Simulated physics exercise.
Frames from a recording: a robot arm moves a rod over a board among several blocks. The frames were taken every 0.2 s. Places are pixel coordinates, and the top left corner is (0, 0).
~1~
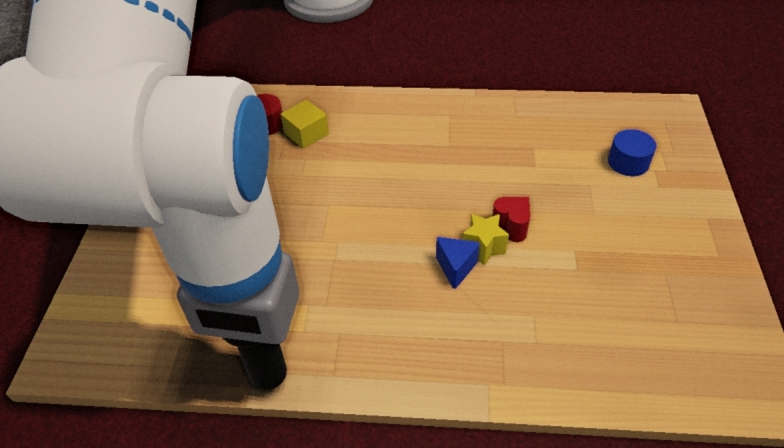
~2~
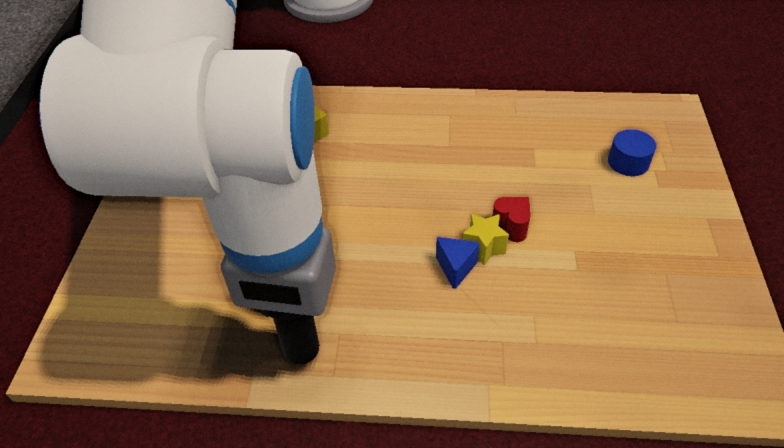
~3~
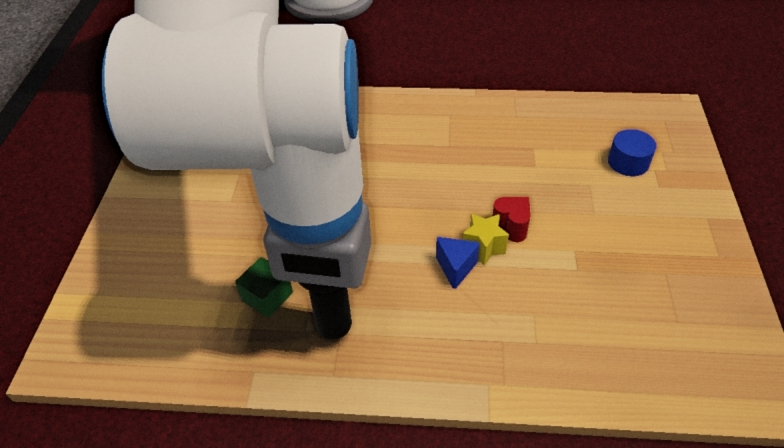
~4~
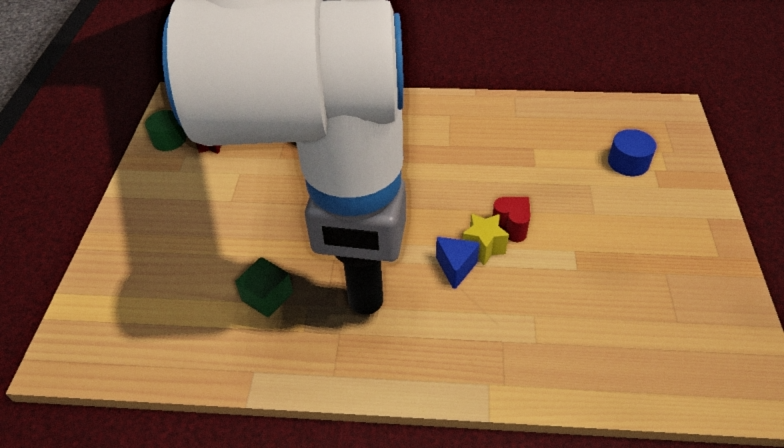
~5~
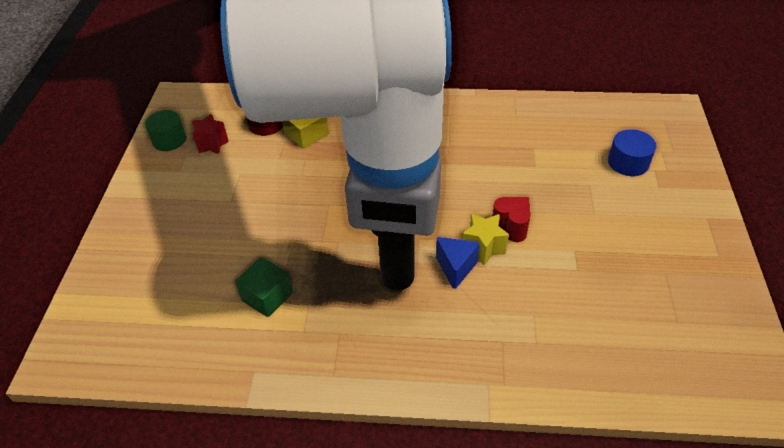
A robot arm sliding a black rod rightward and up a wooden board, nearing a blue triangle beside a yellow star.
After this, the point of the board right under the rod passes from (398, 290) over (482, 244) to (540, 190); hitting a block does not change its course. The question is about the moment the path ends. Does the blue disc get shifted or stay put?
It ends up on the same spot.
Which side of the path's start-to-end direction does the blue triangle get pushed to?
Over to the right.
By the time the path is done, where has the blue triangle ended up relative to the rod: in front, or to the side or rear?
It ends up beside or behind the rod.
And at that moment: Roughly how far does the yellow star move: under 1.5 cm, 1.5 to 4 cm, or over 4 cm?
It falls in the over 4 cm band.
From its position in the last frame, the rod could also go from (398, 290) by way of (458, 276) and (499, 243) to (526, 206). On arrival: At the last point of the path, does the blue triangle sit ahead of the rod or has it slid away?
It rides in front to the end.
On the path given first. One third of the way, rod at (457, 247); blue triangle at (487, 238), turned 15° clockwise; yellow star at (503, 216), turned 15° anticlockwise; red heart-shaped block at (524, 200), turned 25° clockwise.
Two thirds of the way, rod at (507, 213); blue triangle at (538, 208), turned 15° clockwise; yellow star at (546, 186), turned 15° anticlockwise; red heart-shaped block at (565, 171), turned 25° clockwise.
At the end, rod at (543, 177); blue triangle at (561, 194), turned 50° clockwise; yellow star at (576, 161); red heart-shaped block at (602, 153), turned 45° clockwise; blue disc not moved.
